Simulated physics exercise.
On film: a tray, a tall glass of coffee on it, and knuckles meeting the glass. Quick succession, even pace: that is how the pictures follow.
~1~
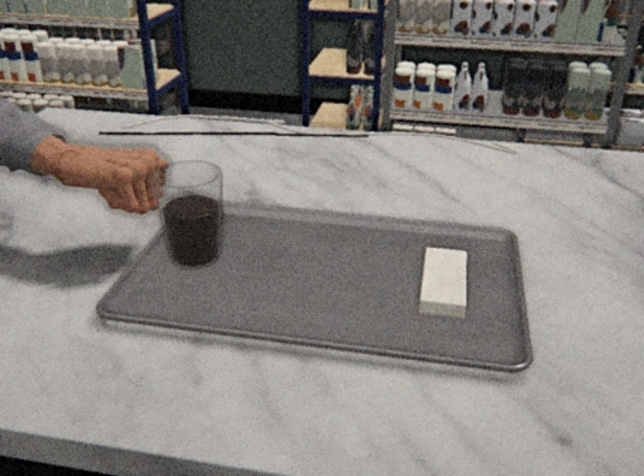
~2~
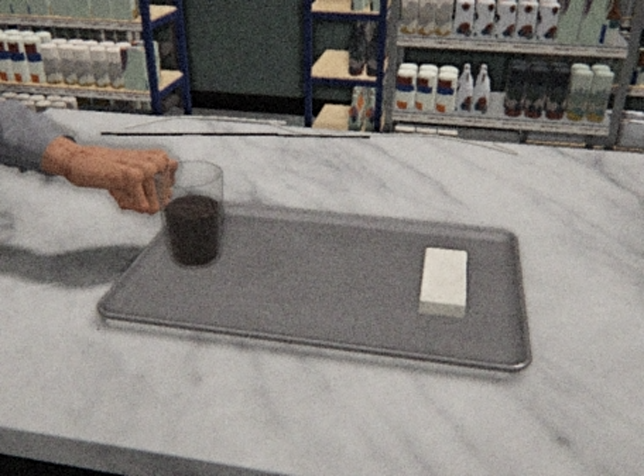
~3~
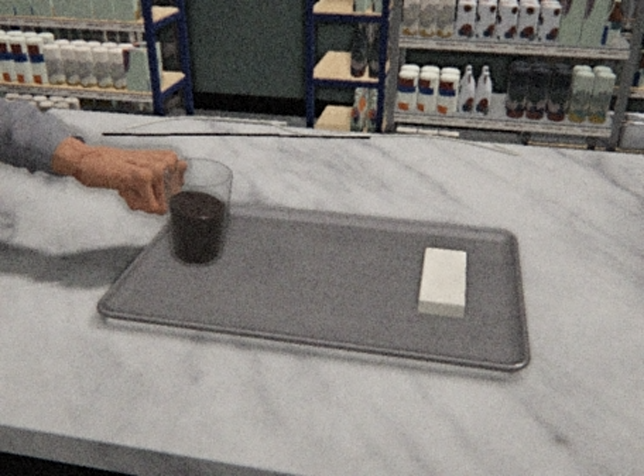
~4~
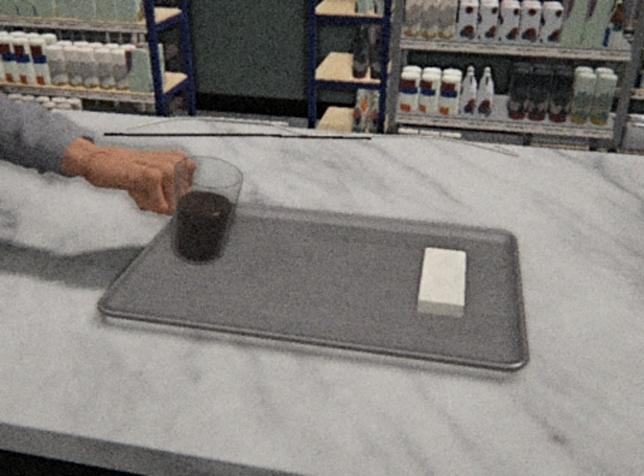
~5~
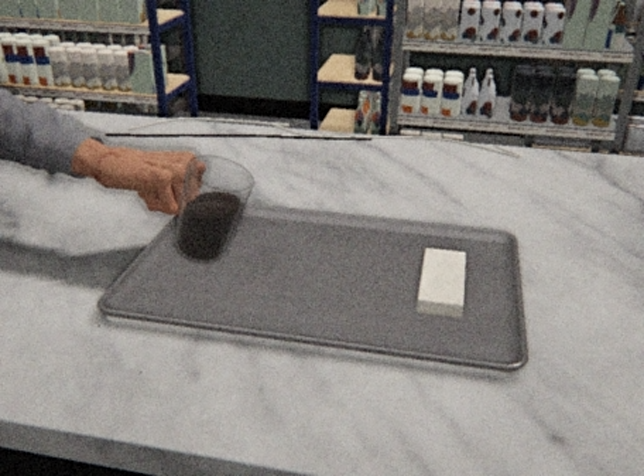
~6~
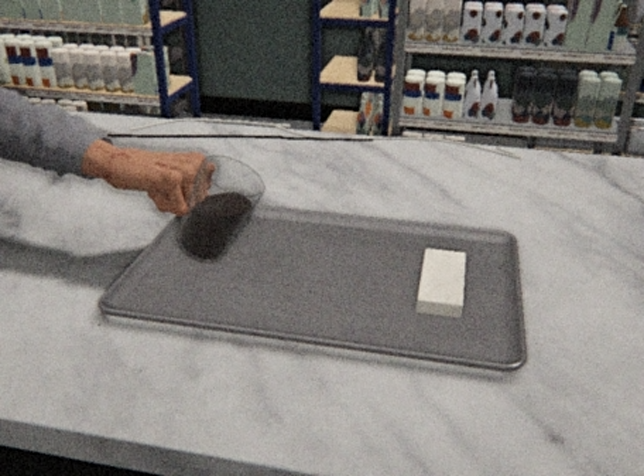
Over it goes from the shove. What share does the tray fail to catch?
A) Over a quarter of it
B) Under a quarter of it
Under a quarter of it.
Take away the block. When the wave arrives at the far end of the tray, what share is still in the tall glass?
About 40 percent.
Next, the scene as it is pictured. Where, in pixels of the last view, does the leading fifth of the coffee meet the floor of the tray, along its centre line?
At about (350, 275).
A moment on, the tall glass is falling and 100 per cent is in the glass, 0 on the tray and 0 above or beyond its rim.
Next, the tall glass lies on its side and 96 per cent is in the glass, 1 on the tray and 3 above or beyond its rim.
Then the tall glass lies on its side and 49 per cent is in the glass, 41 on the tray and 11 above or beyond its rim.
Later the tall glass lies on its side and 22 per cent is in the glass, 67 on the tray and 11 above or beyond its rim.
In the end 91 per cent is held by tray and glass, 9 is off the tray.
